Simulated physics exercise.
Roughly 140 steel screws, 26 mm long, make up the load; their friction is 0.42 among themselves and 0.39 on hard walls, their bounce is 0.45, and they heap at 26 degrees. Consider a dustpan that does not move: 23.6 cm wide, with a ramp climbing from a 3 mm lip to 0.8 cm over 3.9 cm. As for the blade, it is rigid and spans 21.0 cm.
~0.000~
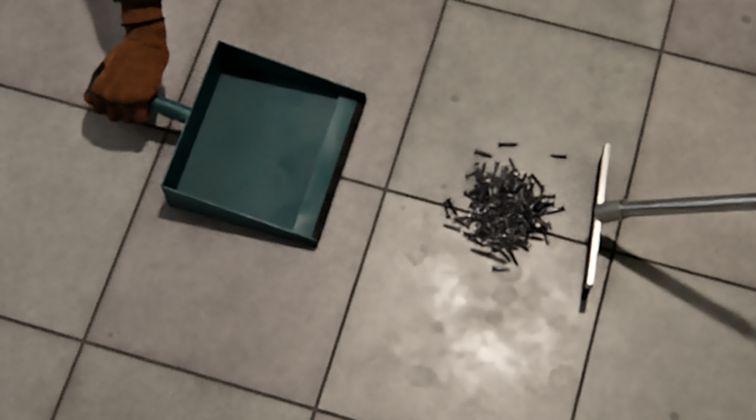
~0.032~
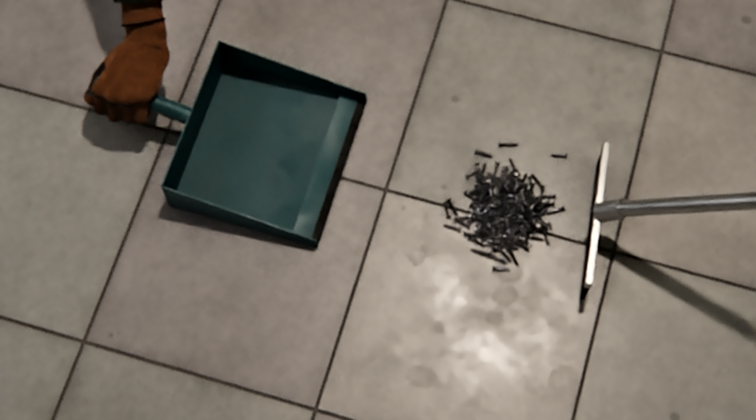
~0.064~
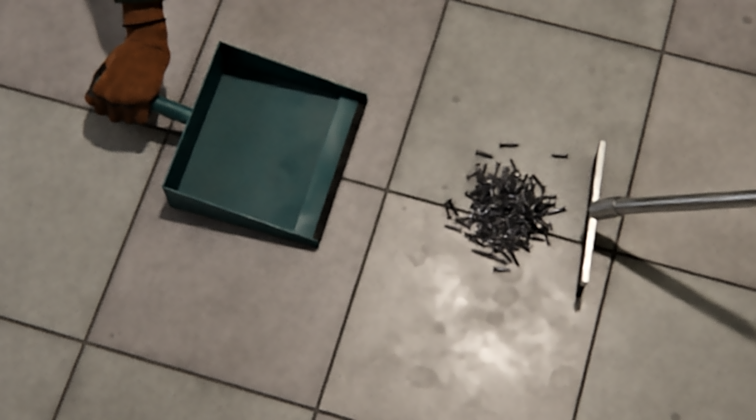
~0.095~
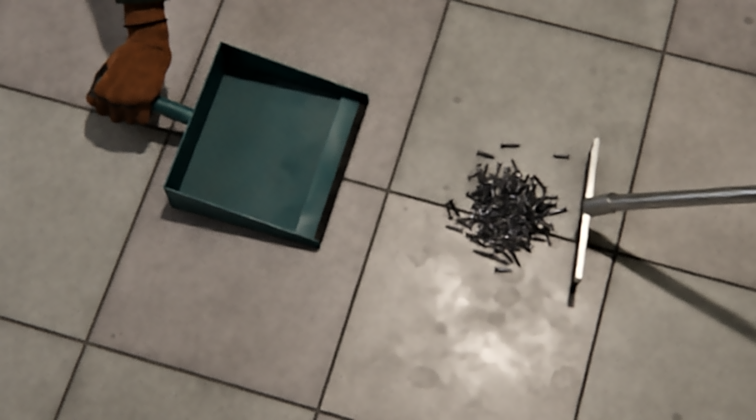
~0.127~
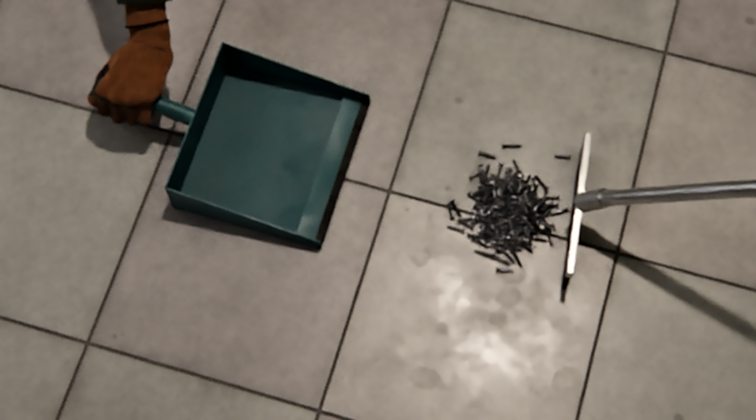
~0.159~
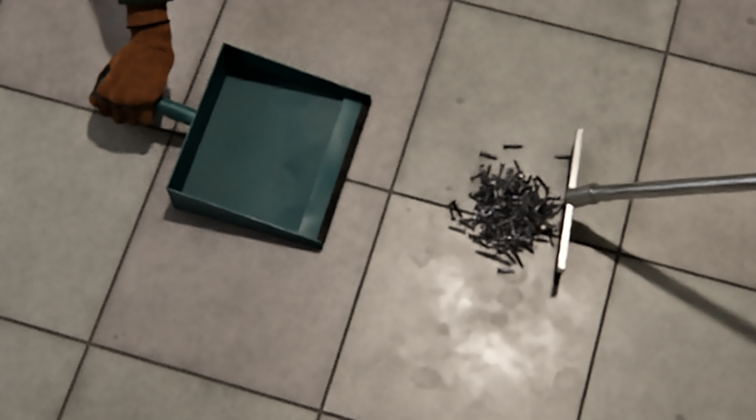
In this clip, a gloved hand holds a green dustpan still on a tiled floor while a thin, pale blade on a metal handle slides left toward a pile of small dark screws, reaching the pile's right edge.
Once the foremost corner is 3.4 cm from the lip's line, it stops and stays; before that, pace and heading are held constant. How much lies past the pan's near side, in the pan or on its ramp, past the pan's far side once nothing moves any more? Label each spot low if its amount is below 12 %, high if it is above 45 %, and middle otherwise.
Past the pan's near side: Low, in the pan or on its ramp: Low, past the pan's far side: Low.
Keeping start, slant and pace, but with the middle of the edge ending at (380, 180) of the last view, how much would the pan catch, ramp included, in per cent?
Share caught: Approx. 20 %.
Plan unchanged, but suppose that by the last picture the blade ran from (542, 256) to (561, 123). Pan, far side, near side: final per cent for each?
Final per cent - pan 5, far 10, near 0.
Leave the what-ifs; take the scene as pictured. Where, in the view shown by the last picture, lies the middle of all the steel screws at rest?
(374, 156) or so.
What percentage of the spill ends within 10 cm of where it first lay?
10 %.
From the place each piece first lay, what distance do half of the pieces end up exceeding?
Roughly 22 centimetres.
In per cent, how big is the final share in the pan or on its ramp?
Roughly 5 %.
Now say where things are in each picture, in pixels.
The first picture shows blade from (590, 285) to (606, 149), moved 0.0 cm, 0 of the pieces shifted so far; middle of the pieces at (504, 209); pan at (256, 149).
The second picture shows blade from (588, 284) to (605, 149), moved 0.2 cm, 0 of the pieces shifted so far; middle of the pieces at (504, 209).
The third picture shows blade from (584, 282) to (601, 147), moved 1.0 cm, 0 of the pieces shifted so far; middle of the pieces at (505, 210).
The fourth picture shows blade from (578, 278) to (595, 144), moved 2.1 cm, 0 of the pieces shifted so far; middle of the pieces at (506, 210).
The fifth picture shows blade from (570, 274) to (587, 139), moved 3.6 cm, 0 of the pieces shifted so far; middle of the pieces at (508, 211).
The sixth picture shows blade from (561, 269) to (579, 135), moved 5.1 cm, 1 of the pieces shifted so far; middle of the pieces at (509, 211); pan at (262, 151). Its pace works out near 0.47 m/s, heading 14 degrees away from the viewer's side.
Then, at 0.45 s, middle of the blade 18 cm from the lip; 0 % over the lip, far side 0 %, near side 0 %.
After 0.64 s, middle of the blade 9 cm from the lip; 0 % over the lip, far side 5 %, near side 0 %.
After 0.95 s, middle of the blade 5 cm from the lip; 5 % over the lip, far side 5 %, near side 0 %.
At rest (1.4 s), near side 0 %, pan 5 %, far side 5 %, in front of the lip or behind the blade 85 %.
